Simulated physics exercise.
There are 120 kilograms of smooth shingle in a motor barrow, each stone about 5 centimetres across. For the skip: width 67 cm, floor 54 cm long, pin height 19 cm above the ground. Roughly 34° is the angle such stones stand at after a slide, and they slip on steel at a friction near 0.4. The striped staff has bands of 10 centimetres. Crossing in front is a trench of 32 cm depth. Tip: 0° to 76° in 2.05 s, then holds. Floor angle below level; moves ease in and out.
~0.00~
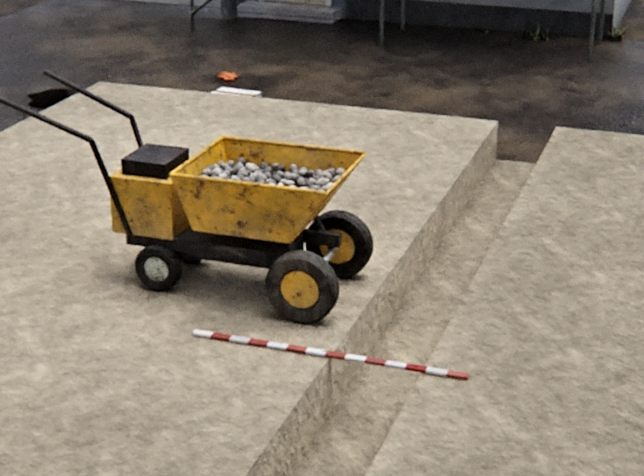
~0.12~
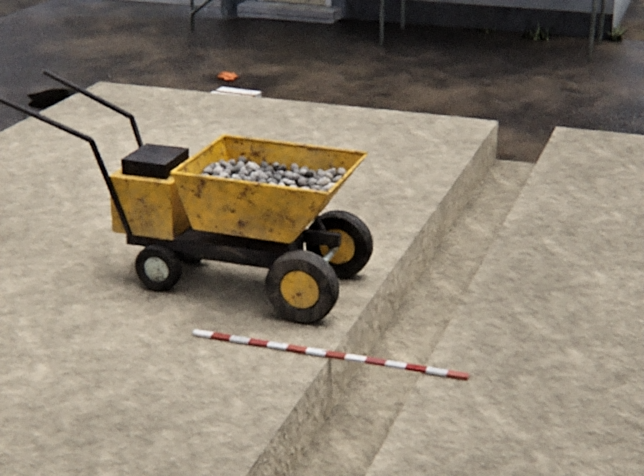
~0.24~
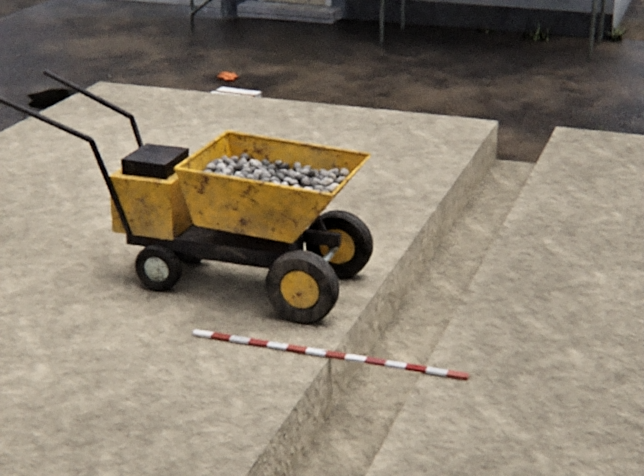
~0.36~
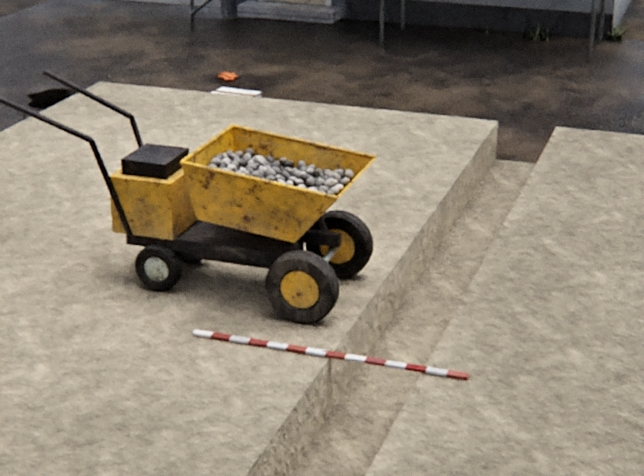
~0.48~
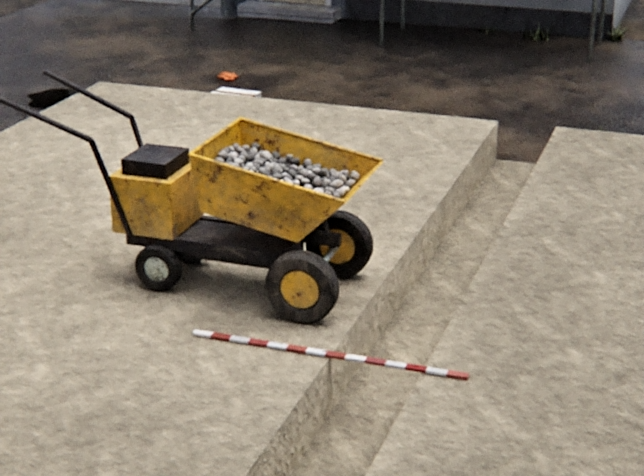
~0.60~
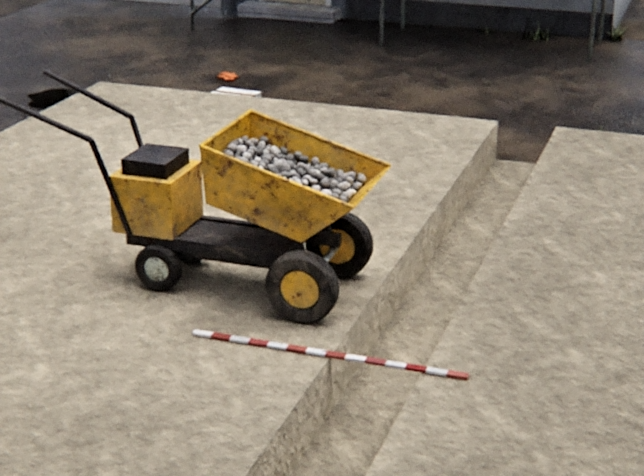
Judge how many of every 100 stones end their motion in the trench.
I would put it near 51 out of 100.
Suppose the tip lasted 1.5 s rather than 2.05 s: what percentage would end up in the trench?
Something close to 45 per cent.
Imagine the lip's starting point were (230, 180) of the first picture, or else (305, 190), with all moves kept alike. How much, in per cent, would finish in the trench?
80 %, then 80 %.
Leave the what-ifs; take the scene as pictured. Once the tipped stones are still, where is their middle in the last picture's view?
Resting centre: About (447, 346).
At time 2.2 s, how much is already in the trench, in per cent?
Close to 25 per cent has got there by then.
After 1.5 s the floor is at 64°; 99 % in the skip, 1 % in the trench; the foremost stones are at (432, 259).
After 2.2 s the floor is at 76°; 32 % in the skip, 26 % in the trench, 41 % past the trench; the foremost stones are at (573, 334).
After 2.5 s the floor is at 76°; 10 % in the skip, 40 % in the trench, 50 % past the trench; the foremost stones are at (625, 350).
After 4.4 s the floor is at 76°; 0 % in the skip, 51 % in the trench, 49 % past the trench; the foremost stones are at (644, 353).
